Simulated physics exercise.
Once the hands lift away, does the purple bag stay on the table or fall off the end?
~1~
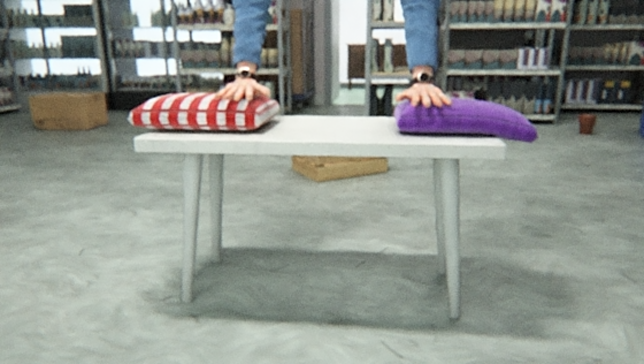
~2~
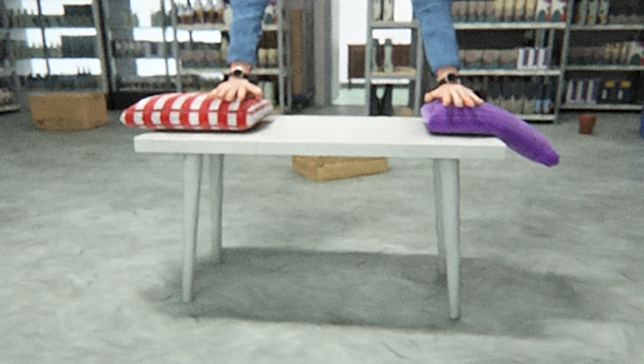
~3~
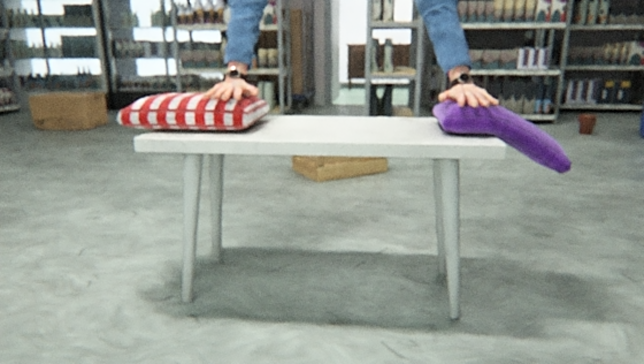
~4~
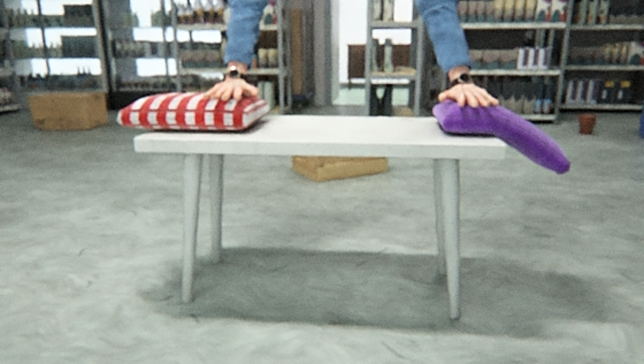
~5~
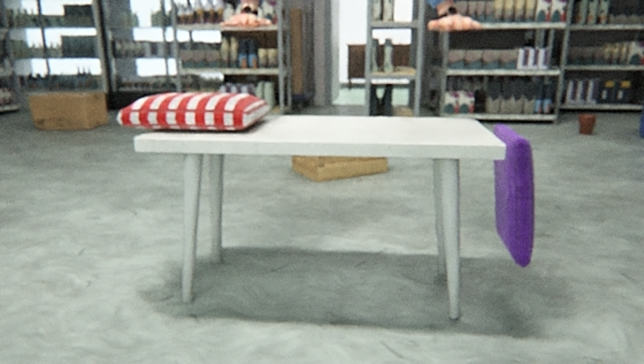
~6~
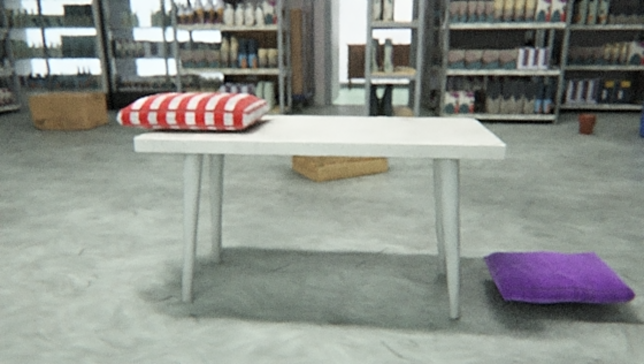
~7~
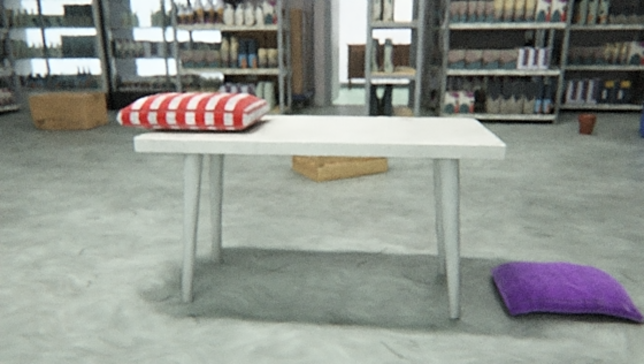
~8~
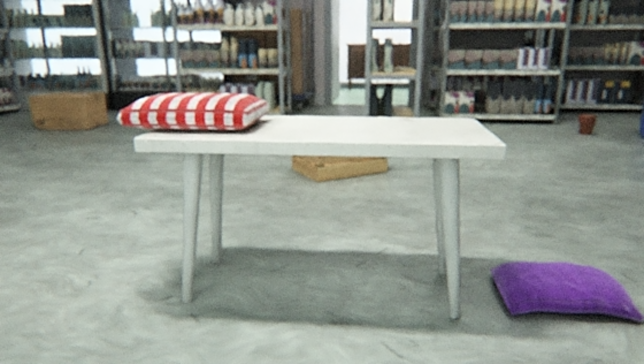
The purple bag slumps off the right end and lands on the floor, while the red striped pillow keeps its place on the table.
